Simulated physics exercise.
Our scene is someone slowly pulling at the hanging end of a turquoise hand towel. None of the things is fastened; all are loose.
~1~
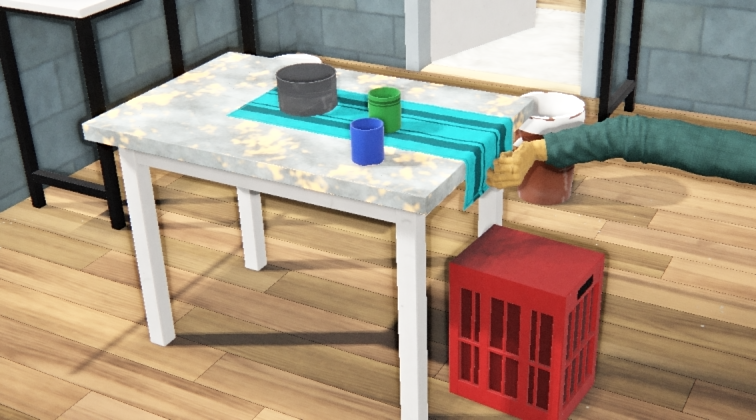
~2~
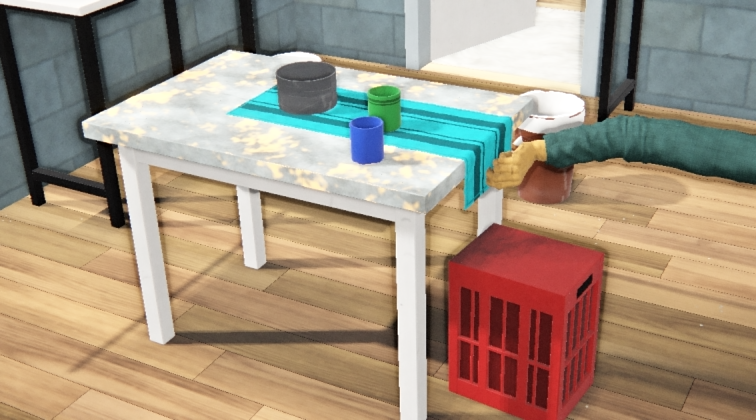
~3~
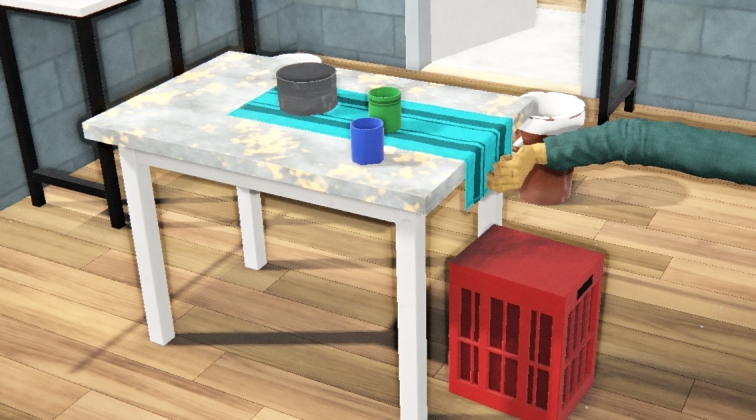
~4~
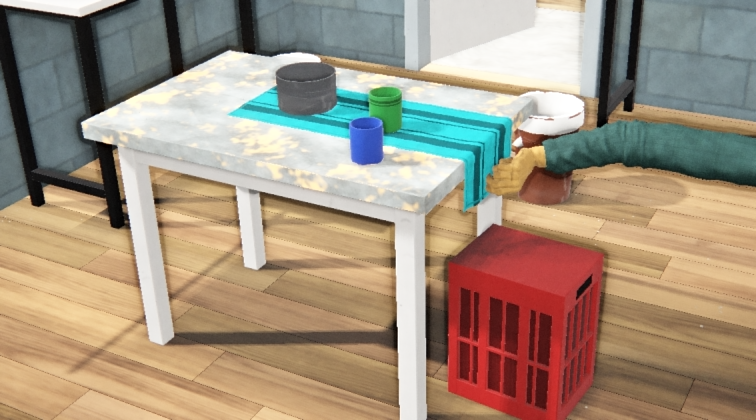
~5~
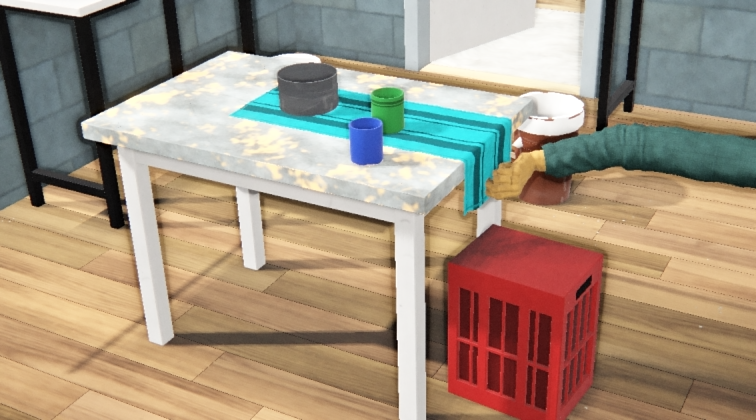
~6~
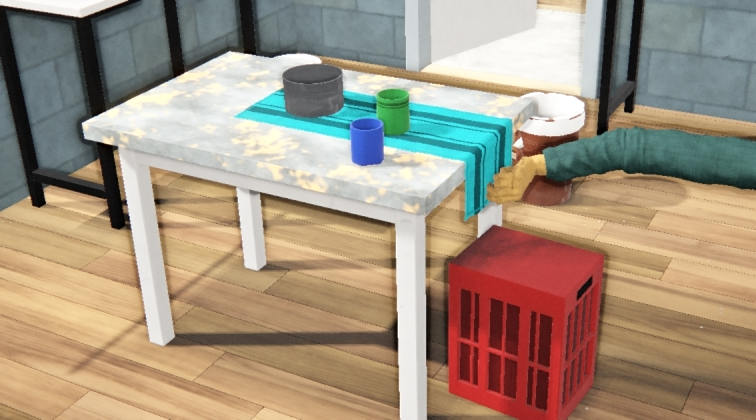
A hand in a green sleeve reaches in from the right, gripping the end of a turquoise striped cloth on a marble-topped table, seen from slightly above in a wood-floored room. A dark grey pot and a green mug stand on the cloth, a blue mug beside it, and a red crate below right. The hand slowly draws the cloth slightly down, and the pot and green mug shift a little rightward with it, while the blue mug and the camera stay still.
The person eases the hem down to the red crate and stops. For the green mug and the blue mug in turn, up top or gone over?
Green mug: Up top; blue mug: Up top.
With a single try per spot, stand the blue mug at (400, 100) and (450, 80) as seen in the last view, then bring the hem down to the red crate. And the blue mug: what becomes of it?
The first case sees it stay in place; the second case sees it stay in place.
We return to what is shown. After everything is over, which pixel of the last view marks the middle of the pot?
The middle of it sits at pixel (364, 99).
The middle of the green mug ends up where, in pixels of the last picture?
It comes to rest around (448, 122).
Then, 0.28 s past the final frame, hem going down; green mug moved a little; blue mug still.
Then, 0.74 s past the final frame, hem on the crate; green mug carried along near (439, 120); blue mug still.
Then, 1.14 s past the final frame, hem on the crate; green mug carried along near (448, 122); blue mug still.
When it is over, hem on the crate; green mug carried along near (448, 122); blue mug still. The green mug stays on the table and the blue mug remains up there.
